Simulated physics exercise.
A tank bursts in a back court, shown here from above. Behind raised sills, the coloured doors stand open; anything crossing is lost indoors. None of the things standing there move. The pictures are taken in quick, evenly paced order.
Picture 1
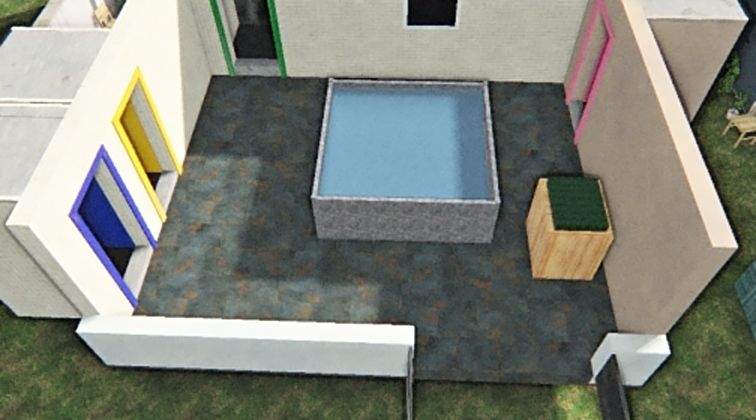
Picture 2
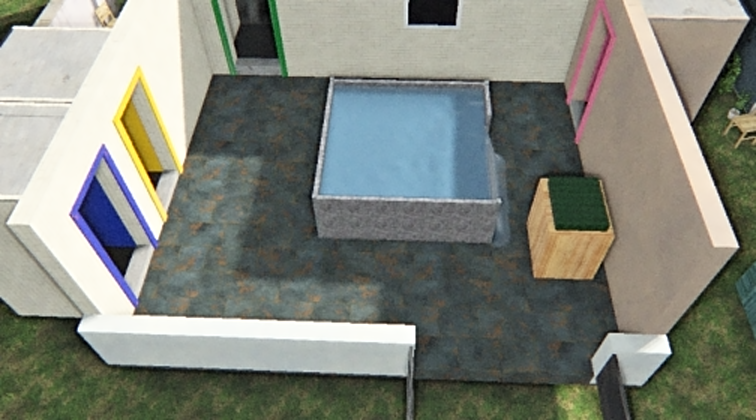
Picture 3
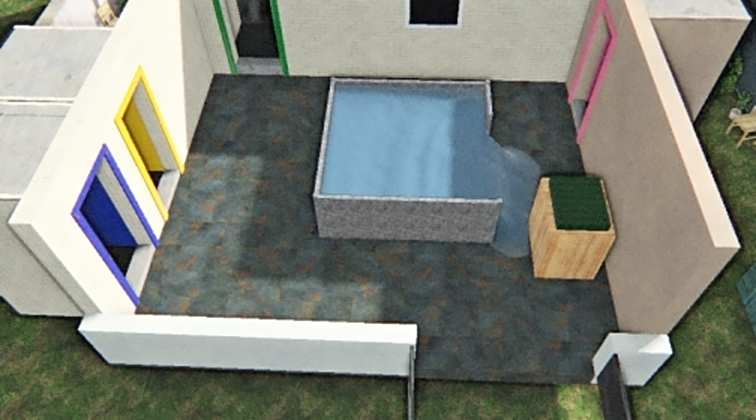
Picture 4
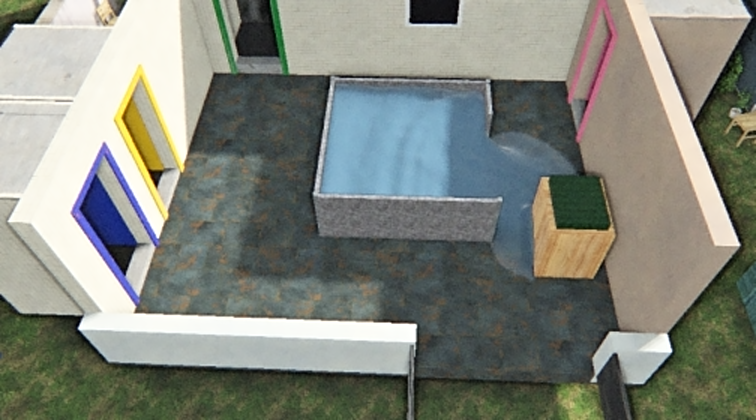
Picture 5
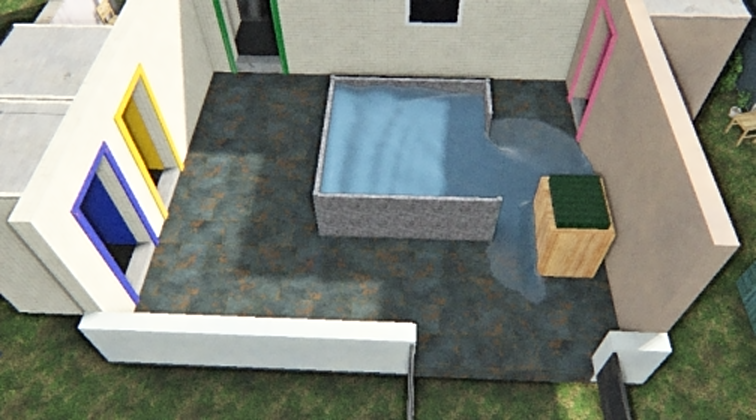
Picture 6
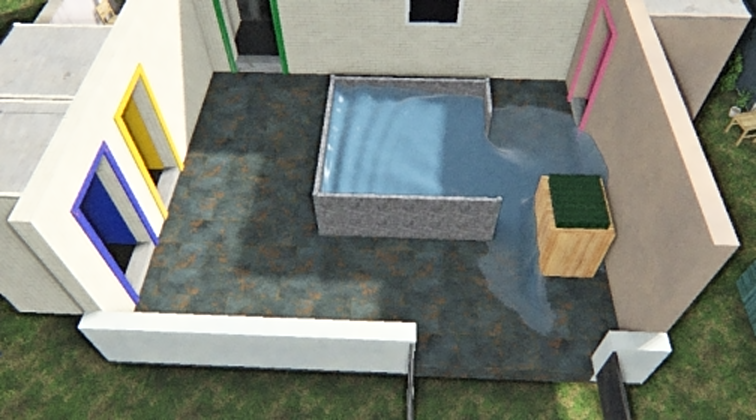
A square grey-walled tank of blue water stands on the dark, mottled floor of a walled court, seen from above by a camera that stays still. Blue and yellow doorways are at left, green at back left, pink at right, with a wooden box topped in green near the tank. The tank's right side opens and water pours out, spreading around the box, rightward and toward the front.
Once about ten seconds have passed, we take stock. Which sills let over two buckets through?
Outcome: The blue door is going to allow two buckets or less. The green door is going to allow two buckets or less. The yellow door is going to allow two buckets or less. The pink door is going to allow over two buckets.
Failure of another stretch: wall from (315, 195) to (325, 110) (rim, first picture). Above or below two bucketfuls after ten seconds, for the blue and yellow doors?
The blue one lets more in, the yellow one floods.
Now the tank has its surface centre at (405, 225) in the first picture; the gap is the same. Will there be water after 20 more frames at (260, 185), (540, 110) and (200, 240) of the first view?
Going through them in turn: Still bare, waterlogged and still bare.
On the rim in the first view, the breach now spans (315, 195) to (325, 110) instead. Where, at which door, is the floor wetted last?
My answer is the pink one.
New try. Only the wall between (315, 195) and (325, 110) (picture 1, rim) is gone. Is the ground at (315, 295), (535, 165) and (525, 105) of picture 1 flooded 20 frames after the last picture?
Sequence: Wetted / spared / spared.
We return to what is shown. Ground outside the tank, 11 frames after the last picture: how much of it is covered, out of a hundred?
My estimate is near 35 per cent.
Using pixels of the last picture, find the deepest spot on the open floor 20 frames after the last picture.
I would point to (559, 94).
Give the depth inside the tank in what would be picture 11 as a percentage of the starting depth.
Around 66 percent.
A moment on, water covers 25 % of the floor; the blue door not reached, the green door not reached, the yellow door not reached, the pink door under two buckets in.
Next, water covers 35 % of the floor; the blue door not reached, the green door not reached, the yellow door not reached, the pink door over two buckets in.
Then, water covers 60 % of the floor; the blue door not reached, the green door wet at the sill, nothing in, the yellow door not reached, the pink door far over two buckets in.
Later, water covers 80 % of the floor; the blue door wet at the sill, nothing in, the green door under two buckets in, the yellow door wet at the sill, nothing in, the pink door far over two buckets in.
In the end, water covers 100 % of the floor; the blue door under two buckets in, the green door under two buckets in, the yellow door wet at the sill, nothing in, the pink door far over two buckets in.
